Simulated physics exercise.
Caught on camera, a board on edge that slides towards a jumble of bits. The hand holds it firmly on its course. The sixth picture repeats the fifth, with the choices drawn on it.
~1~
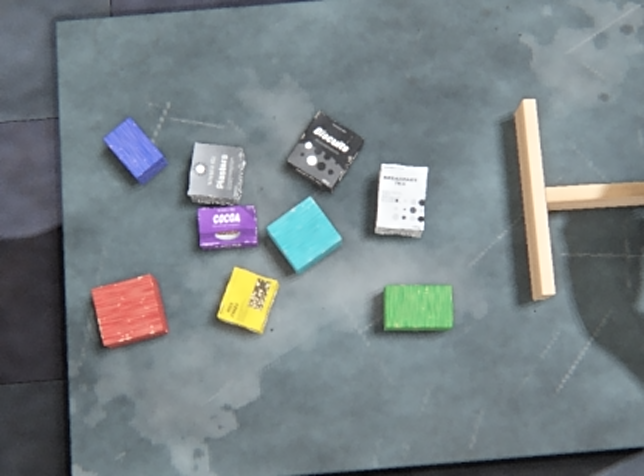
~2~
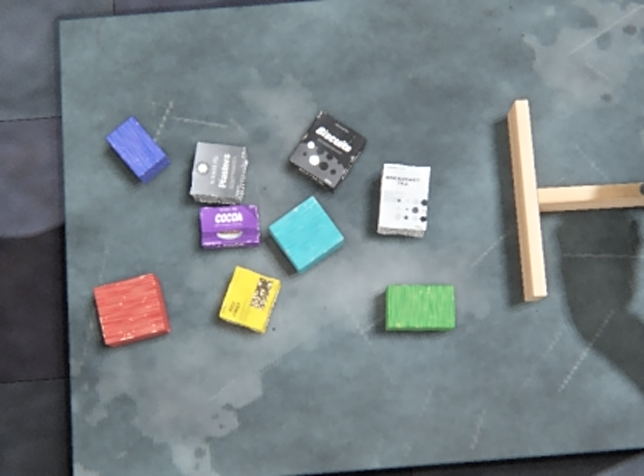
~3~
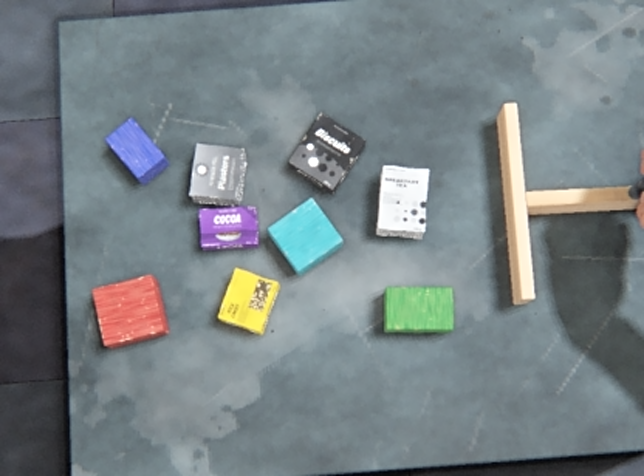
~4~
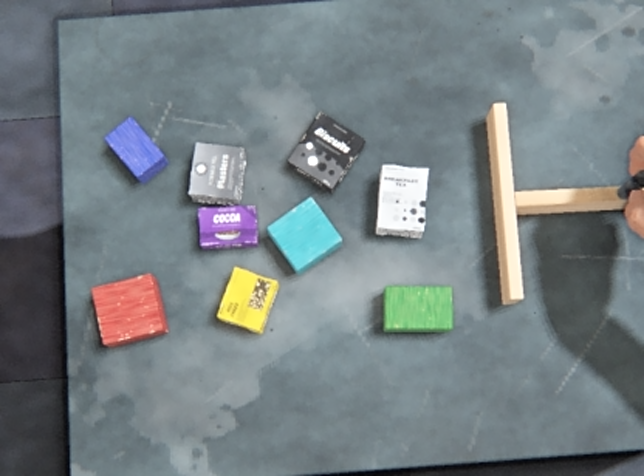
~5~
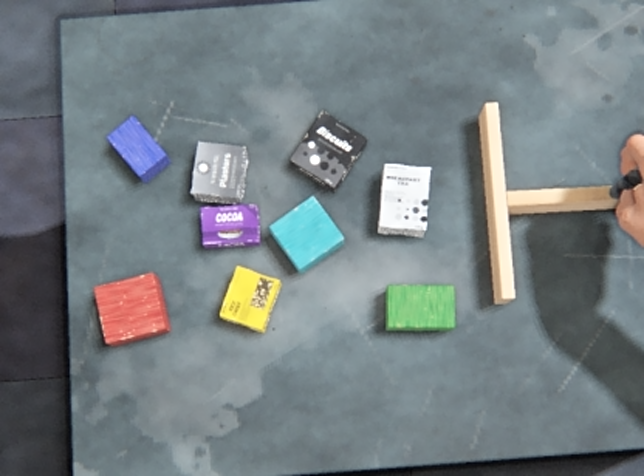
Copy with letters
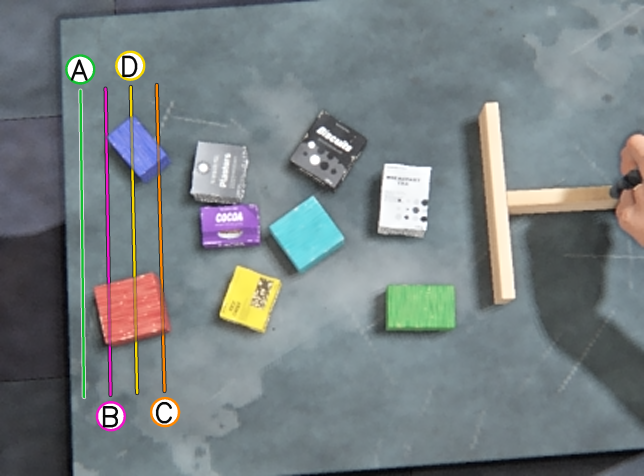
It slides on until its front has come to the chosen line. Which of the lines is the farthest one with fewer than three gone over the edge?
C.
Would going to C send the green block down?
No.
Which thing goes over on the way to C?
It is the purple box.
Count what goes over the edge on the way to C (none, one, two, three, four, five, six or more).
In all, one.
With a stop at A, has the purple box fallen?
By then, yes.
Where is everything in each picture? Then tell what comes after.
In the first picture, green block (417, 309); grey box (218, 175); board (539, 195).
In the second picture, board (531, 196); red block (133, 311).
In the third picture, board (520, 199); black packet (327, 154).
In the fourth picture, board (508, 199); white packet (402, 201).
In the fifth picture, board (500, 199); green block (420, 309); grey box (221, 174); turquoise block (307, 235).
On the marked copy, A at (82, 240); B at (108, 238); C at (160, 234); D at (134, 236).
Following C. Soon after the start, board (378, 208); green block (347, 326); black packet (318, 149).
Later, board (256, 217); blue block (114, 144); purple box (122, 230).
In the end, board (159, 225); purple box over the edge; blue block (62, 135); one fallen.
As for the rest, A drops eight; B drops five; D drops five.
